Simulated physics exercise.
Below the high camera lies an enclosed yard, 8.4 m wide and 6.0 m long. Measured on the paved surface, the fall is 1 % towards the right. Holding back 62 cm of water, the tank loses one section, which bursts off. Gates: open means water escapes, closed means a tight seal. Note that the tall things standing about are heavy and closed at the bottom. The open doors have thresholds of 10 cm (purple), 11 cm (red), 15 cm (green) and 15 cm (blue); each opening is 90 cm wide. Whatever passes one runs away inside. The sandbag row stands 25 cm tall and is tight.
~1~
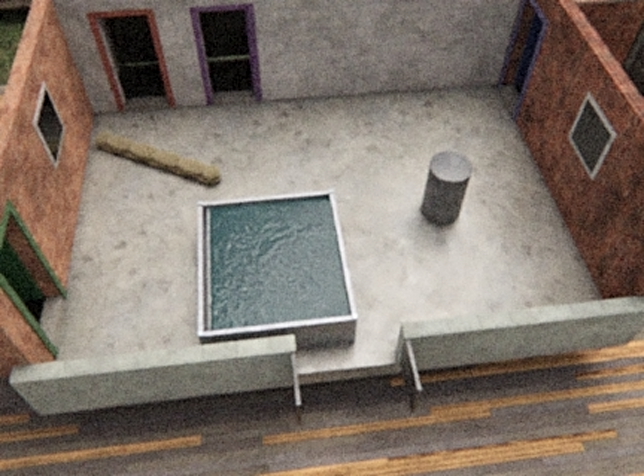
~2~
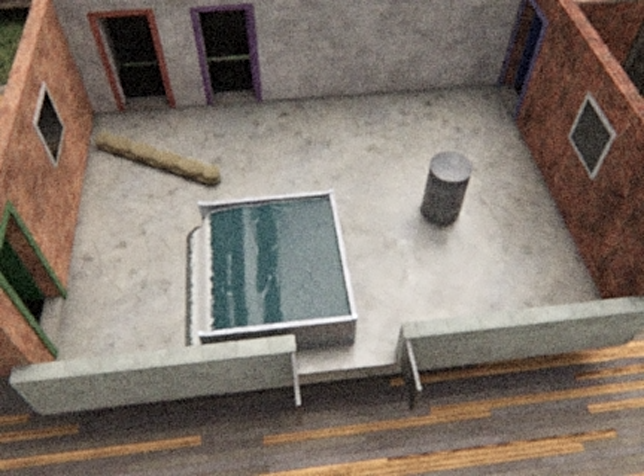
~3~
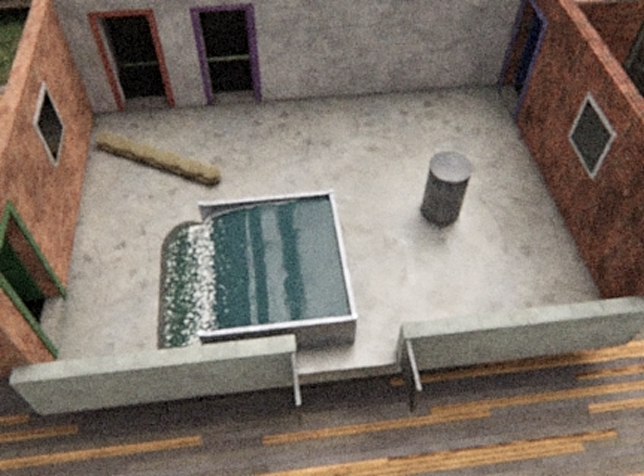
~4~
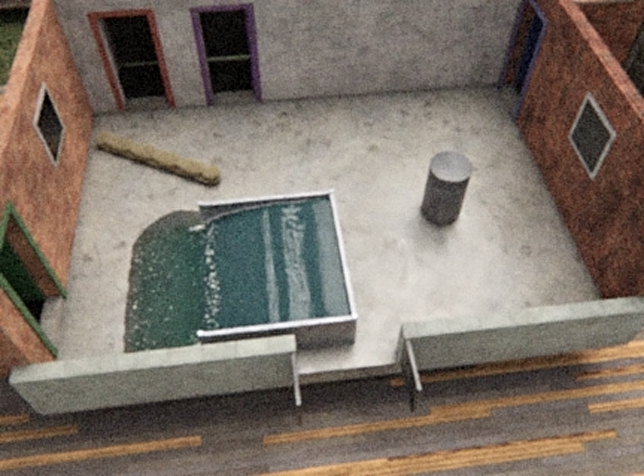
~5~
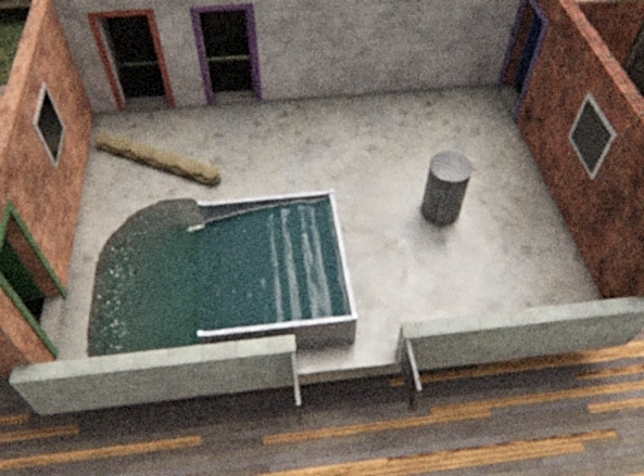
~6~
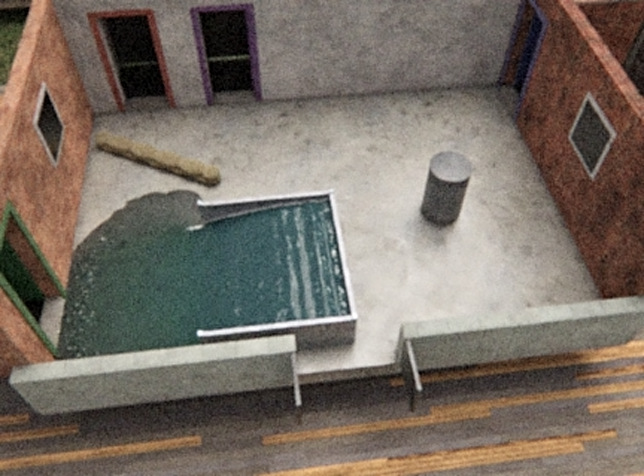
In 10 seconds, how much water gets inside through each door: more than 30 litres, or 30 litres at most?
Outcome: Purple door: Fails to top it; red door: Fails to top it; green door: Tops it; blue door: Fails to top it.
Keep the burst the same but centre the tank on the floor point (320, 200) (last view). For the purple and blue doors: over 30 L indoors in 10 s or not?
So the purple door keeps within it and the blue door keeps within it.
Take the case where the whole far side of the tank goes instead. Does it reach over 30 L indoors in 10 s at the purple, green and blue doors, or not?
Compared with the limit, purple is higher, green is lower and blue is higher.
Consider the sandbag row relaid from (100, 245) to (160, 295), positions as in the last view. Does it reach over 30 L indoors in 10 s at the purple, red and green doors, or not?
Checking the limit, purple is fine, red is too much, green is too much.
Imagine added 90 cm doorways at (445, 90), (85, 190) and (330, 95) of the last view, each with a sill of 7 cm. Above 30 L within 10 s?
Less, more, less.
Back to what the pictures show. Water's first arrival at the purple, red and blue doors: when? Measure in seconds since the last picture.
Purple = 3.0 s, red = 2.0 s, blue = 7.5 s.
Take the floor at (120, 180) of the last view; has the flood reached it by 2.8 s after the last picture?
Looks like it's submerged.
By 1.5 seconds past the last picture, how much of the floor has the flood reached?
Covered: Roughly 20 %.
Then, 0.7 s after the last picture water covers 20 % of the floor and is deepest (44 cm) near (61, 330); purple door not reached, red door not reached, green door 40 cm at the sill, 72 L in, blue door not reached.
Then, 1.5 s after the last picture water covers 20 % of the floor and is deepest (42 cm) near (54, 374); purple door not reached, red door not reached, green door 40 cm at the sill, 209 L in, blue door not reached.
Then, 2.8 s after the last picture water covers 30 % of the floor and is deepest (32 cm) near (117, 160); purple door not reached, red door 9 cm at the sill, 0 L in, green door 24 cm at the sill, 334 L in, blue door not reached.
Then, 5.3 s after the last picture water covers 55 % of the floor and is deepest (18 cm) near (154, 178); purple door 2 cm at the sill, 0 L in, red door 5 cm at the sill, 0 L in, green door 8 cm at the sill, 351 L in, blue door not reached.
Then, 9.3 s after the last picture water covers 75 % of the floor and is deepest (14 cm) near (93, 358); purple door 1 cm at the sill, 0 L in, red door 2 cm at the sill, 1 L in, green door 13 cm at the sill, 351 L in, blue door 13 cm at the sill, 0 L in.
